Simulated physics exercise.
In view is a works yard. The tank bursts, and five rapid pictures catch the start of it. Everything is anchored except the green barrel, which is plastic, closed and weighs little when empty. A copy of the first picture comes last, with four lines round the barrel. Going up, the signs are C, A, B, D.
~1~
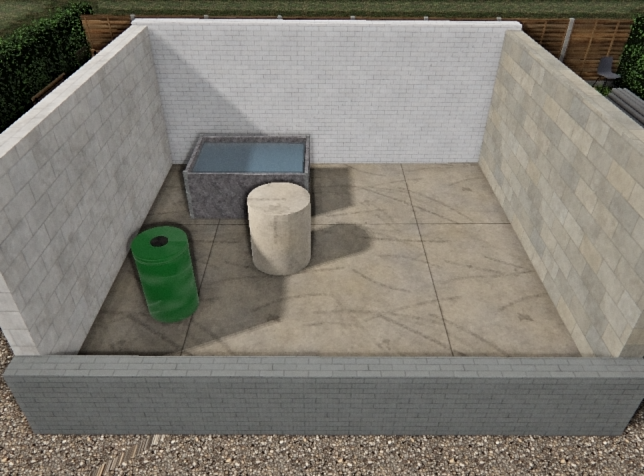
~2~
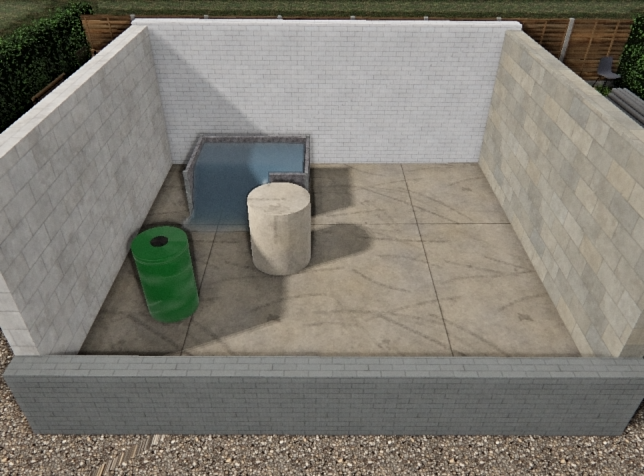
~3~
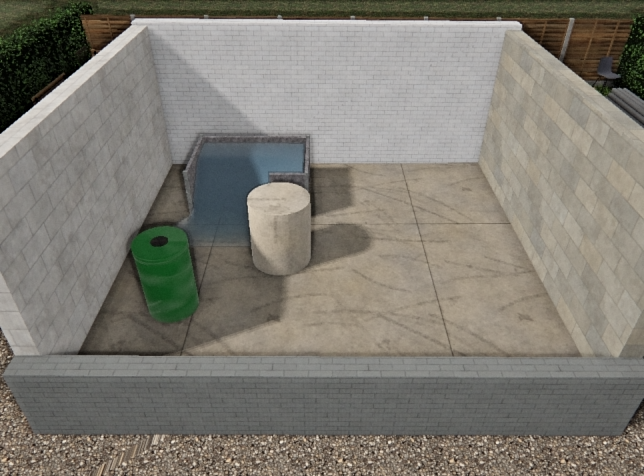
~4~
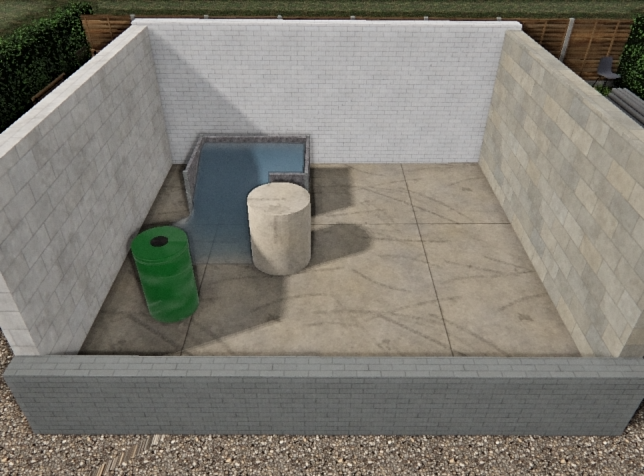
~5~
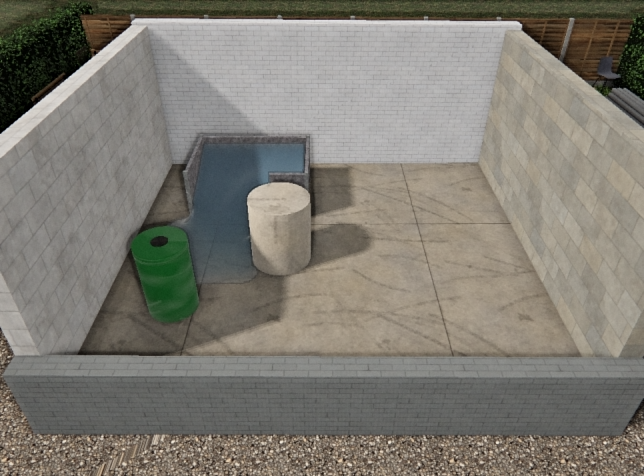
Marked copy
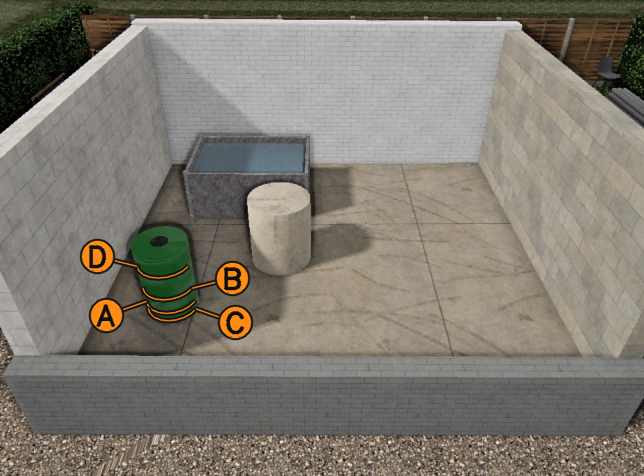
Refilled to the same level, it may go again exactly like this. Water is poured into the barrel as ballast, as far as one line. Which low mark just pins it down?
Choose D.
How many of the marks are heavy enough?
One.
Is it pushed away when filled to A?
Yes.
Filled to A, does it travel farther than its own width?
Yes, it does.
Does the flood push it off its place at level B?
Yes, that goes wrong.
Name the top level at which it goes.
Here it is level B.
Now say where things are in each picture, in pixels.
Lid of the green barrel at (160, 242); tank full, its middle at (251, 159).
Water covers 2 % of the ground and is seen nearest the barrel at (205, 224).
Water covers 4 % of the ground and is seen nearest the barrel at (200, 241).
Water covers 7 % of the ground and is seen nearest the barrel at (195, 258).
Lid of the green barrel at (160, 242); water covers 9 % of the ground and is seen nearest the barrel at (194, 277).
On the marked copy, A at (166, 313); B at (163, 299); C at (168, 320); D at (157, 278); from the bottom up C, A, B, D.
With A, it is pushed about 3 times its own width away.
With B, it is pushed about half its own width away.
With C, it is pushed about 4 times its own width away.
With D, it does not move.
